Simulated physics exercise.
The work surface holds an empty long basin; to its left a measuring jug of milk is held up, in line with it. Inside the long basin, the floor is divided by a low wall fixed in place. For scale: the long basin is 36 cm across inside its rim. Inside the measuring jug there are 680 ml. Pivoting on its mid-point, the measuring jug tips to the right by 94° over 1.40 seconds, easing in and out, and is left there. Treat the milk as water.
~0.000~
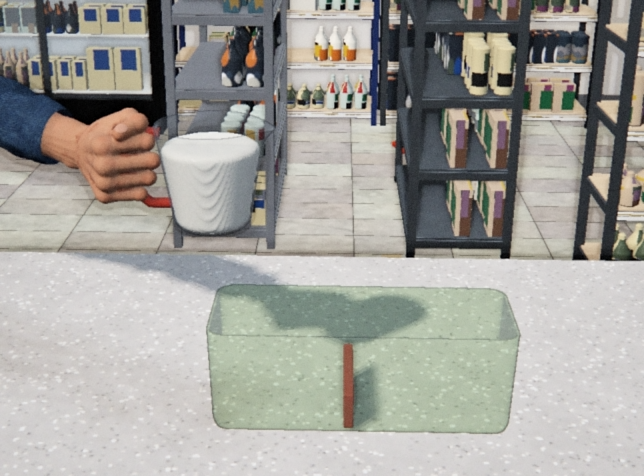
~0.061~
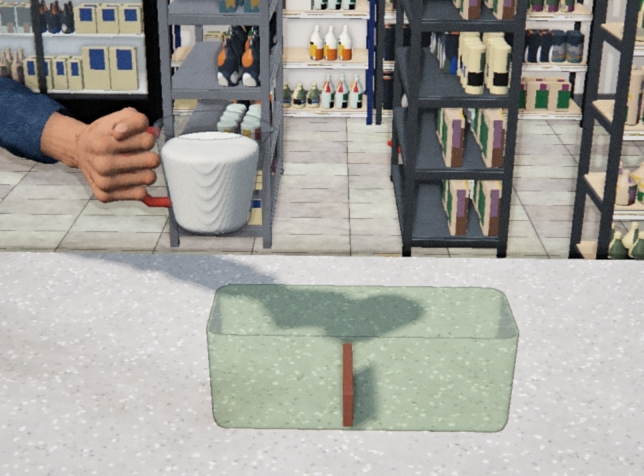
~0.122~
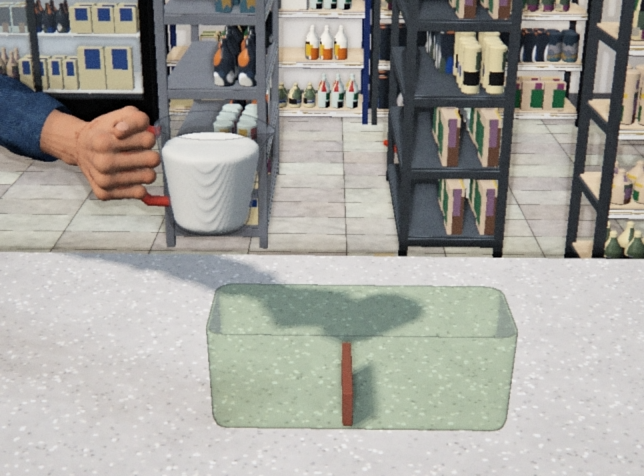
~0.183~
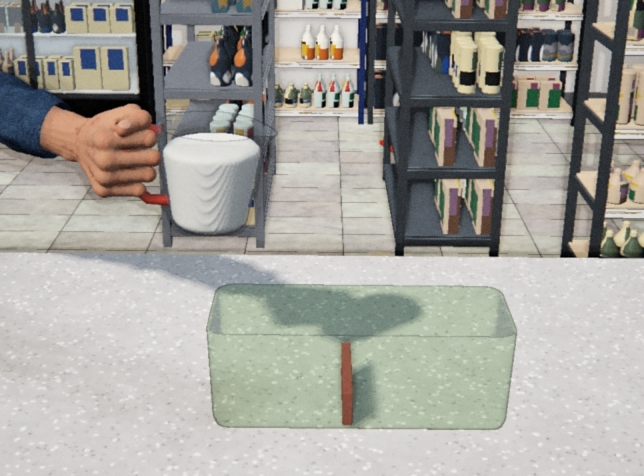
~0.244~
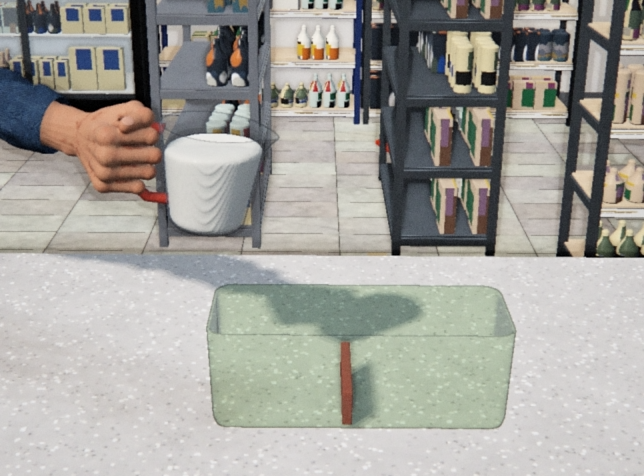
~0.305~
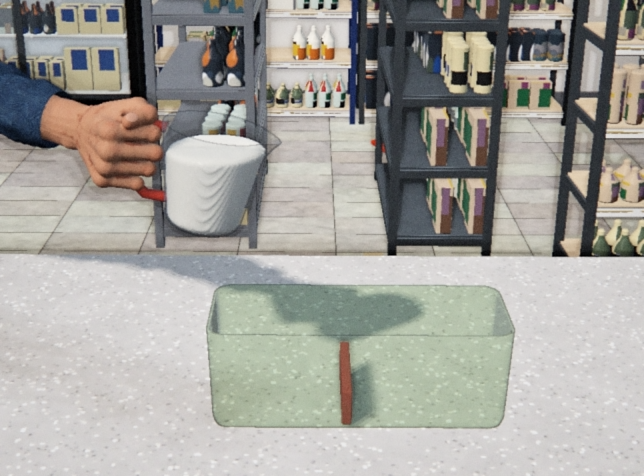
A hand holding a measuring jug of white milk above a counter, tilting it slightly right beside an empty green long basin.
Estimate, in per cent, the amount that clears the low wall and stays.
Roughly 52 percent.
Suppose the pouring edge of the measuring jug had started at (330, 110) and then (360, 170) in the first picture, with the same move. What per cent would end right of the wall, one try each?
Some 95 and 95 per cent, in that order.
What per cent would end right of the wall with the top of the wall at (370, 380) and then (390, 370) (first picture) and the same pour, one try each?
The first try gives 15 percent and the second 5 percent.
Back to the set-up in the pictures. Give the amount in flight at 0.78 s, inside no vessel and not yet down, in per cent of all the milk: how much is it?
At that moment, about 14 percent.
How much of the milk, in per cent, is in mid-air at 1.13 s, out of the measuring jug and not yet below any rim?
Near 22 percent.
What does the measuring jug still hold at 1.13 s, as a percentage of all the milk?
Roughly 32 percent remains.
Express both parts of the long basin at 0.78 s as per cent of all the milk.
About 2 left, about 0 right.
By 0.78 s the tilt is 56° and 83 per cent is still to pour, 2 is left of the wall and 0 right of it.
By 1.13 s the tilt is 86° and 32 per cent is still to pour, 12 is left of the wall and 35 right of it.
By 1.50 s the tilt is 94° and 3 per cent is still to pour, 41 is left of the wall and 51 right of it.
By 1.90 s the tilt is 94° and 0 per cent is still to pour, 47 is left of the wall and 52 right of it.
At rest 47 per cent lies left of the wall, 52 right of it and 1 outside.
